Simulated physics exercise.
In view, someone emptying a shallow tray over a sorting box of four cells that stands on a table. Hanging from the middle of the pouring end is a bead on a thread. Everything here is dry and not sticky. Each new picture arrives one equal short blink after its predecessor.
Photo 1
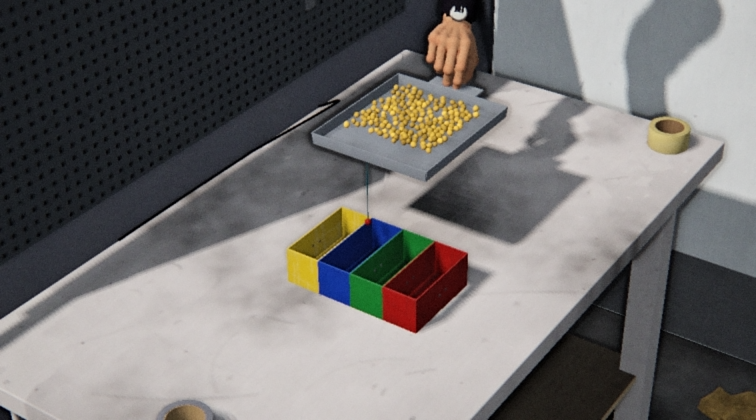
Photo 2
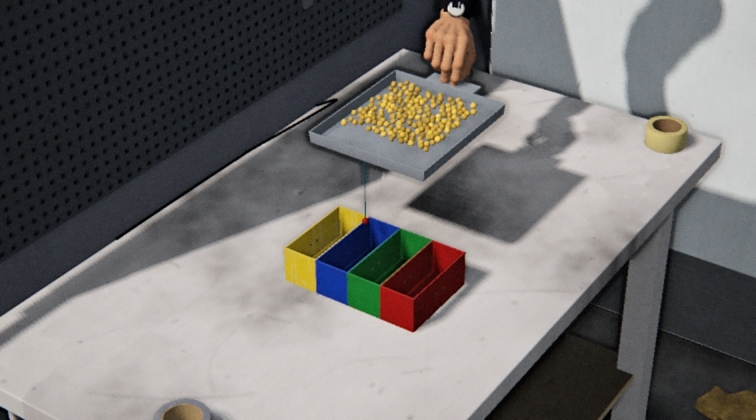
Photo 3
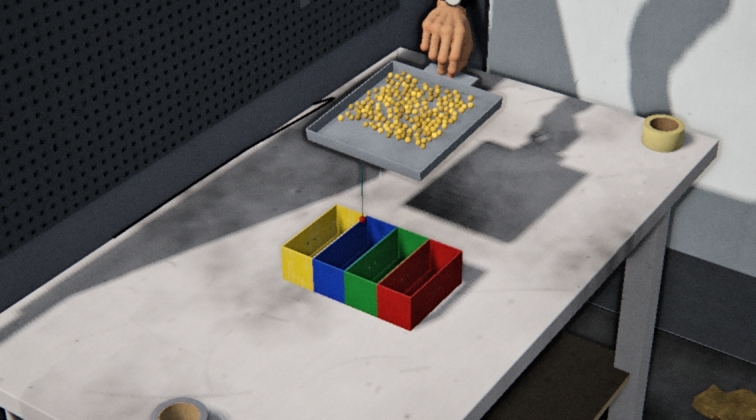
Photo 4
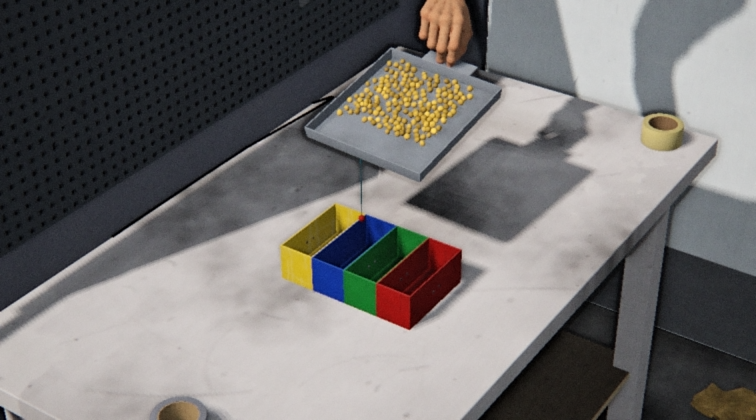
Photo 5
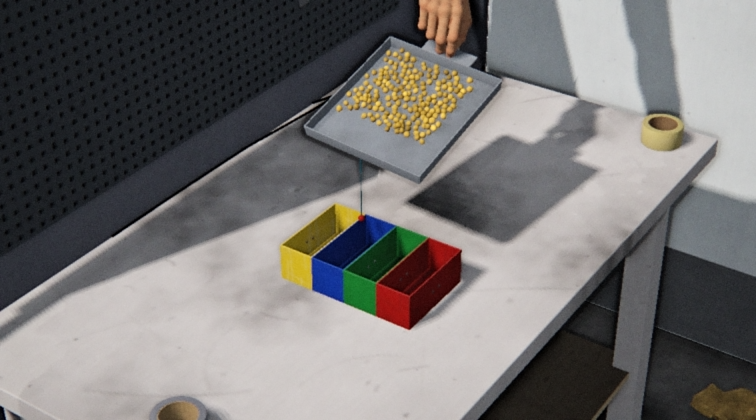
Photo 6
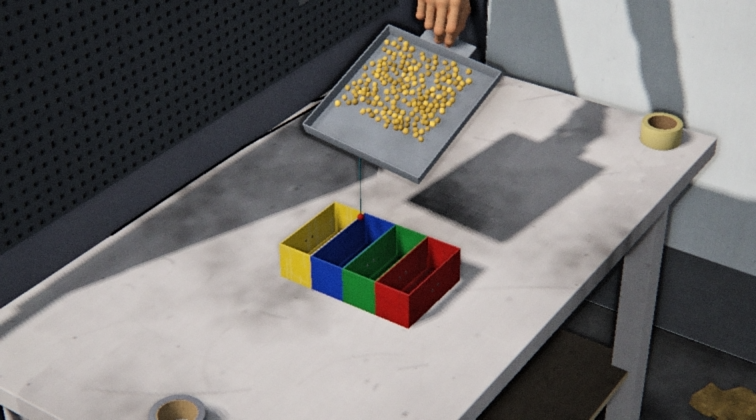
A hand at the top grips a shallow grey tray of small yellow balls above a pale table, seen from above at an angle beside a dark pegboard wall. Below sits a box with yellow, blue, green and red cells from left to right, near a thread hanging from the tray, with tape rolls farther off. The view shifts slightly at first, while the hand raises the tray's far end, steadily steepening its tilt toward the near right corner.
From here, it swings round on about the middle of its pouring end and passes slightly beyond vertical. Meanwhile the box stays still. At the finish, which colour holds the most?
Green holds the most.
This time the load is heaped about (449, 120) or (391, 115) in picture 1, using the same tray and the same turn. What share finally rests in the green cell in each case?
About 60 and 40 per cent.
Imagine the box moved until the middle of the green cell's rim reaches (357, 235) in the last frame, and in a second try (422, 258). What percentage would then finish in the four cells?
Result: 70 % and 100 %.
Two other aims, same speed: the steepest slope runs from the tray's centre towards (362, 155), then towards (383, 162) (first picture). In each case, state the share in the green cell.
The first comes to 0 %, while the second comes to 40 %.
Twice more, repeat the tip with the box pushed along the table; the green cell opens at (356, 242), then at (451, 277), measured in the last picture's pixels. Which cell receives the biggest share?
The red one, and then the yellow cell.
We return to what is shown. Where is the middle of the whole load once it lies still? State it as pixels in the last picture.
Near pixel (383, 281).
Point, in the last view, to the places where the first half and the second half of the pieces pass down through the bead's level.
First half (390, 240); second half (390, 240).
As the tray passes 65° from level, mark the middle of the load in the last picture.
The middle of the pieces sits at roughly (393, 155).
Just after the last frame, tray tipped steeply; almost all on the tray; about a tenth falling or outside the box.
A moment on, tray tipped past a quarter turn; roughly two thirds on the tray; about a tenth in the green cell; about a tenth in the red cell; just a few in the blue cell; just a few in the yellow cell; just a few falling or outside the box.
Further on, tray tipped past a quarter turn; roughly half in the green cell; roughly a quarter in the red cell; roughly a quarter in the blue cell; just a few in the yellow cell; just a few falling or outside the box.
When it is over, tray tipped past a quarter turn; roughly half in the green cell; roughly a quarter in the red cell; roughly a quarter in the blue cell; just a few in the yellow cell; just a few outside the box.
